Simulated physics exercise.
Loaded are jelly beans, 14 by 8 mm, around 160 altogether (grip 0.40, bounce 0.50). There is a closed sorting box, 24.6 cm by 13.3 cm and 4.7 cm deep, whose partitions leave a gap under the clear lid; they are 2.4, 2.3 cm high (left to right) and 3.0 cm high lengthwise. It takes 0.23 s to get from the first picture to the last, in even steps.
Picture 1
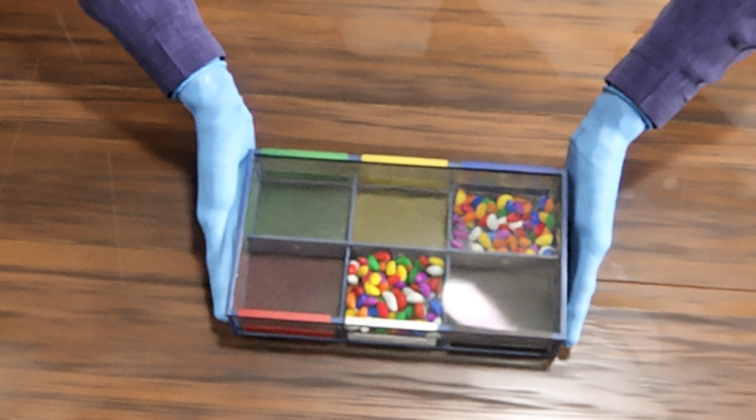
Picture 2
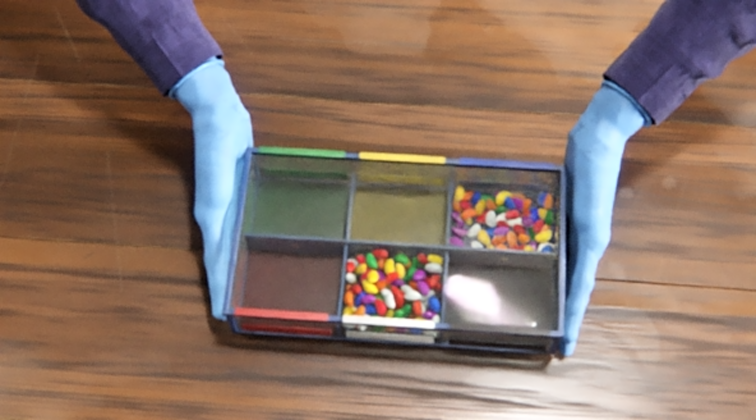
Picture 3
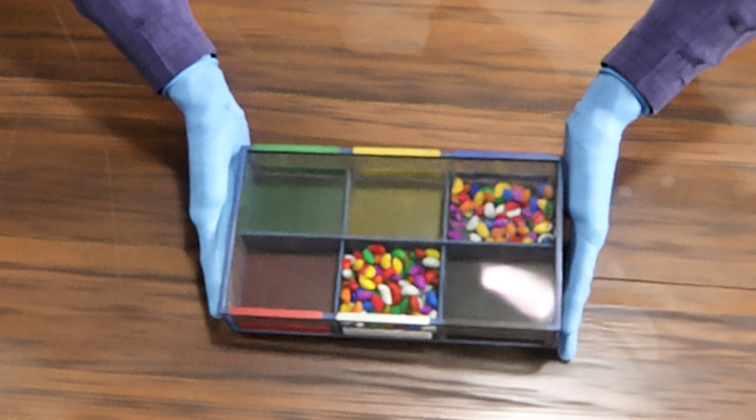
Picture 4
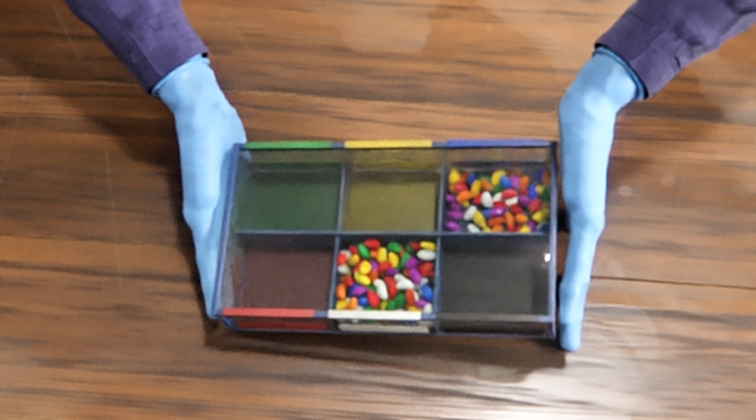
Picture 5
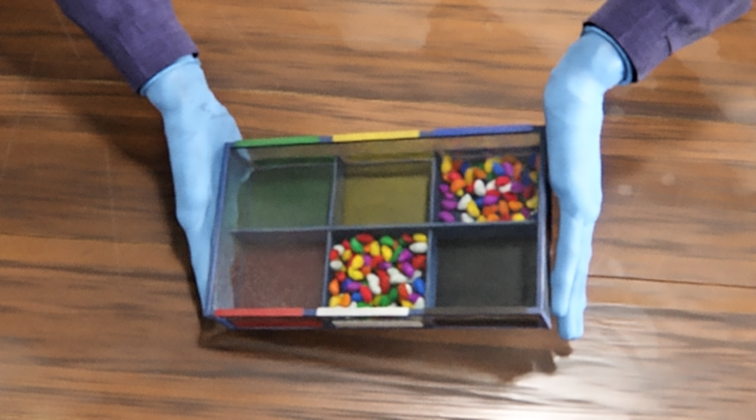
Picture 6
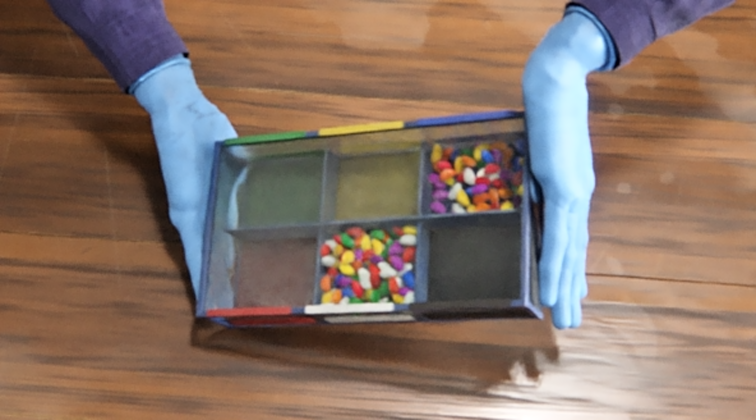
Blue-gloved hands tilting a clear-lidded, six-compartment box of colourful jelly beans, raising its right side while the beans stay in two sections.
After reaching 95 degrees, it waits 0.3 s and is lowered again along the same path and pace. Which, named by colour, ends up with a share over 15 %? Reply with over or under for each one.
Red: Over, blue: Under, green: Under, yellow: Under, white: Under, black: Under.
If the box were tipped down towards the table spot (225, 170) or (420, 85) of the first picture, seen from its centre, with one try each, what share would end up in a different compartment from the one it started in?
About 85 per cent on the first try and 40 per cent on the second.
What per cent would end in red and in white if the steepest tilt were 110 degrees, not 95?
You'd see red with 85 % and white with 10 %.
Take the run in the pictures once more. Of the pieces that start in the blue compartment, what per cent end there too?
That compartment keeps close to 10 per cent of its own pieces.
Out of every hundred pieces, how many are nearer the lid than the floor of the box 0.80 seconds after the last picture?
Estimate: Near 60 per cent.
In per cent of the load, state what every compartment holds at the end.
Red 80; blue 5; green 10; yellow 0; white 10; black 0 (in a hundred).
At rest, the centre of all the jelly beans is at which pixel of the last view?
Centre at rest: Approx. (278, 284) px.
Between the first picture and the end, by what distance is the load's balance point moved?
Net shift: Approx. 11.5 cm.
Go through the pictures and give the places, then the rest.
In the first picture, box tilt 0 degrees, front corners at (231, 311) and (560, 335); blue 35 %, white 65 %.
In the second picture, box tilt 1 degrees, front corners at (228, 310) and (558, 332).
In the third picture, box tilt 5 degrees, front corners at (223, 309) and (555, 326), lowest corner left front.
In the fourth picture, box tilt 10 degrees, front corners at (217, 310) and (548, 317), lowest corner left front.
In the fifth picture, box tilt 16 degrees, front corners at (210, 311) and (537, 309), lowest corner left front.
In the sixth picture, box tilt 22 degrees, front corners at (203, 312) and (521, 301), lowest corner left front; blue 35 %, white 65 %.
Then, 0.80 s after the last picture, tilt 95 degrees; red 60 %, blue 5 %, green 10 %, yellow 5 %, white 25 %.
Then, 1.33 s after the last picture, tilt 50 degrees; red 80 %, blue 5 %, green 10 %, white 10 %.
Then, 1.93 s after the last picture, tilt 0 degrees; red 80 %, blue 5 %, green 10 %, white 10 %.
In the end, red 80 %, blue 5 %, green 10 %, yellow 0 %, white 10 %, black 0 %.
